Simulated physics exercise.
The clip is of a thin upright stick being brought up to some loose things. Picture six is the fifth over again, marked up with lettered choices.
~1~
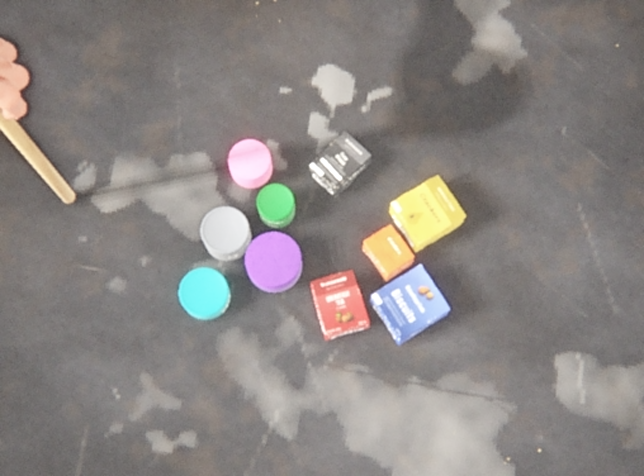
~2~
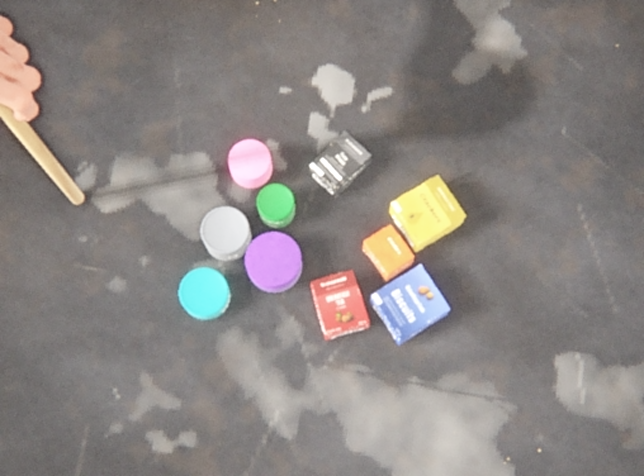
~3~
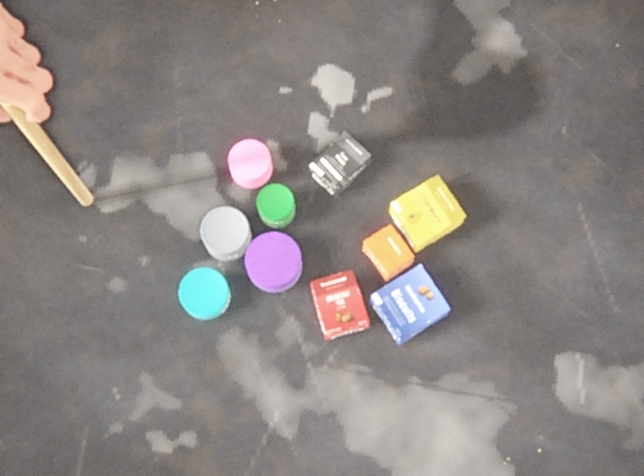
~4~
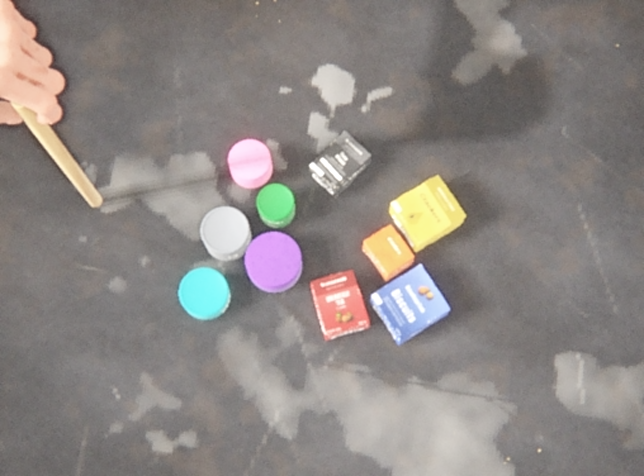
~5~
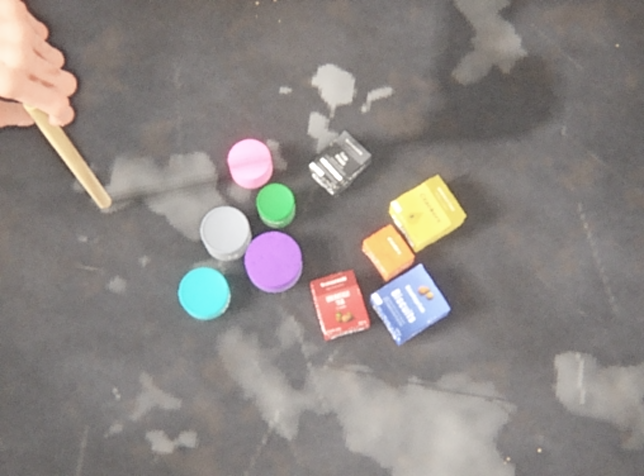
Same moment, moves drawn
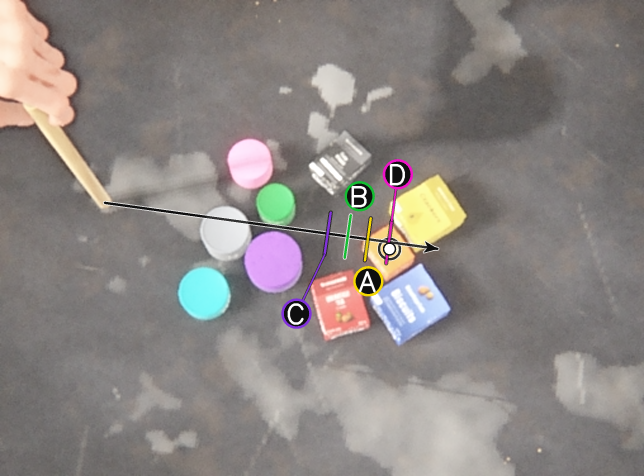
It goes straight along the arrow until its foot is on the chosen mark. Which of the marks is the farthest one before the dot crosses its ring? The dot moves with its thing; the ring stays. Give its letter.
Mark A.
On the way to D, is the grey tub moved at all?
By then, yes.
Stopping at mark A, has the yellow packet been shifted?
No.
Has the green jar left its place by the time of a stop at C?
Yes.
On the marked copy, A at (368, 239); B at (348, 236); C at (328, 234); D at (389, 242); the arrow from (105, 203) to (438, 249); the white dot at (390, 249).
Following A. Soon after the start, foot of the stick (199, 216).
Later, foot of the stick (292, 229); grey tub (235, 247); green jar (287, 200).
In the end, foot of the stick (368, 239); grey tub (235, 247); green jar (287, 200); the dot is still in its ring.
As for the rest, B keeps the dot in but is short; C keeps the dot in but is short; D shifts the dotted thing to (403, 262).
